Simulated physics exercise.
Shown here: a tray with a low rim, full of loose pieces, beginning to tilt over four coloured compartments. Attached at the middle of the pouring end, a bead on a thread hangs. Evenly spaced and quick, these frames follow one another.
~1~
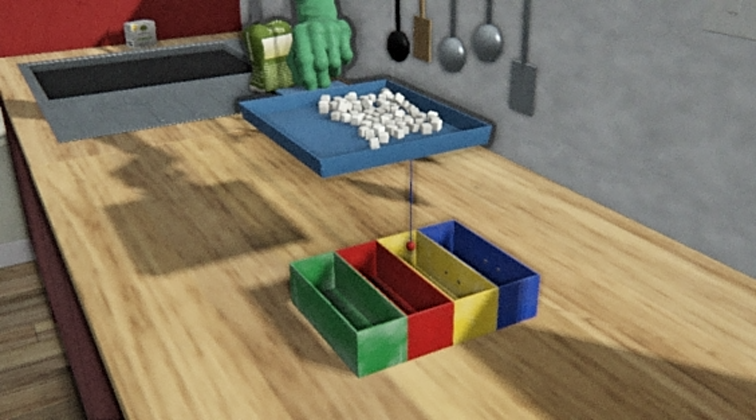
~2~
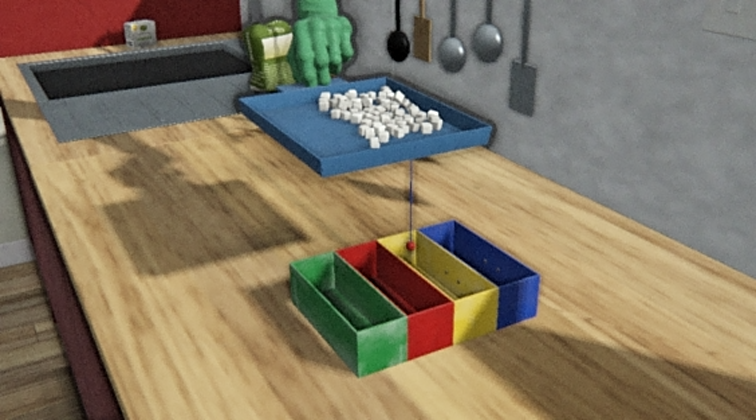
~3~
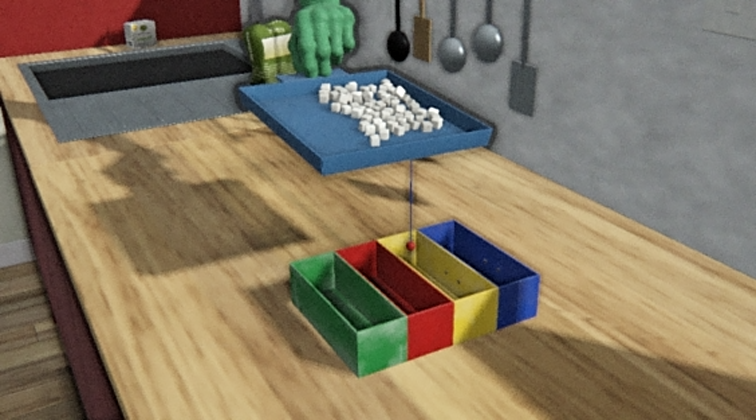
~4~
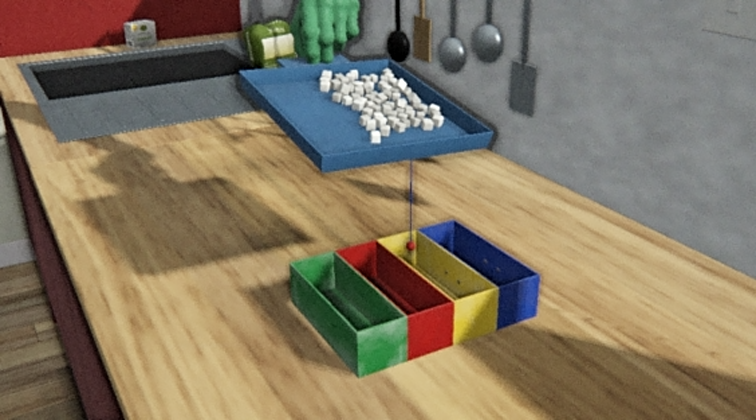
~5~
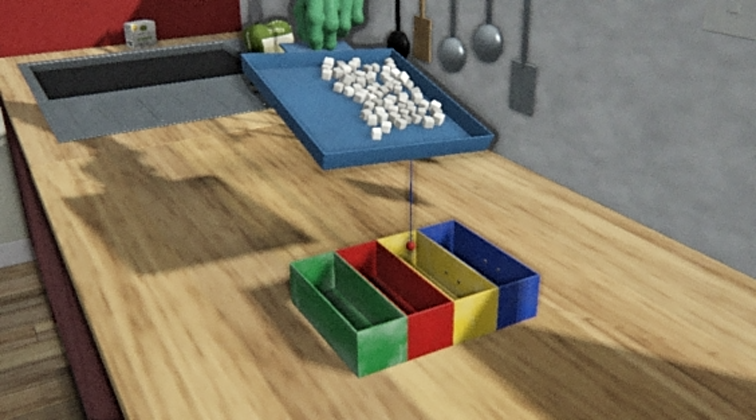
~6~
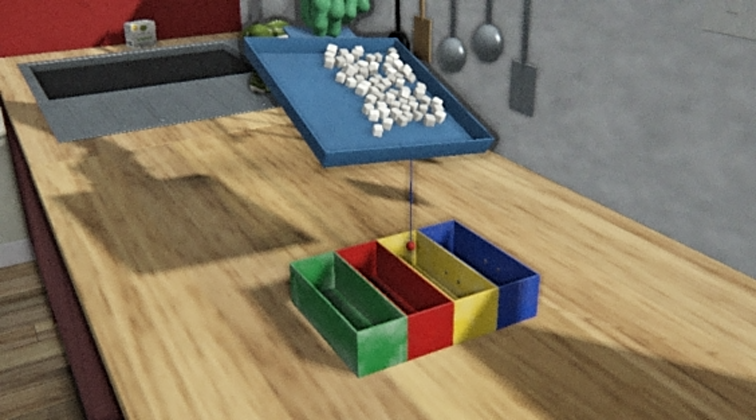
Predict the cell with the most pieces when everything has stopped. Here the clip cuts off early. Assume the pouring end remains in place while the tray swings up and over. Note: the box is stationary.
I would say the blue cell.
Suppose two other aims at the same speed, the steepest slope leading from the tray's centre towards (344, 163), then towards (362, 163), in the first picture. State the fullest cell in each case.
First try: The green cell; second try: Green.
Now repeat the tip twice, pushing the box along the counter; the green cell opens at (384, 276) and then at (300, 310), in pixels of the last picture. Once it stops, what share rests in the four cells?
100 % for the first, 20 % for the second.
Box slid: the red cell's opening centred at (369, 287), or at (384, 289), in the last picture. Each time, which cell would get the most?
Try one: Blue; try two: The blue cell.
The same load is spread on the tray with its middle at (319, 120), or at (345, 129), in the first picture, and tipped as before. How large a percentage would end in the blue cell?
It's 40 percent the first time and 40 percent the second.
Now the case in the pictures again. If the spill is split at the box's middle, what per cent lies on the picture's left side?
That's about 0 per cent of the spill.
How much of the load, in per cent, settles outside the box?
I'd say around 30 per cent.
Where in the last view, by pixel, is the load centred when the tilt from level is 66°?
I'd put it at about (452, 125).
Soon after the last picture, tray tipped steeply; nearly all on the tray; a small part falling or outside the box.
A little later, tray tipped past a quarter turn; most on the tray; a small part in the blue cell; a small part in the yellow cell; a small part falling or outside the box.
Later still, tray tipped past a quarter turn; about half in the blue cell; about a quarter in the yellow cell; about a third falling or outside the box.
At rest, tray tipped past a quarter turn; about half in the blue cell; about a quarter in the yellow cell; none in the green cell; none in the red cell; about a third outside the box.
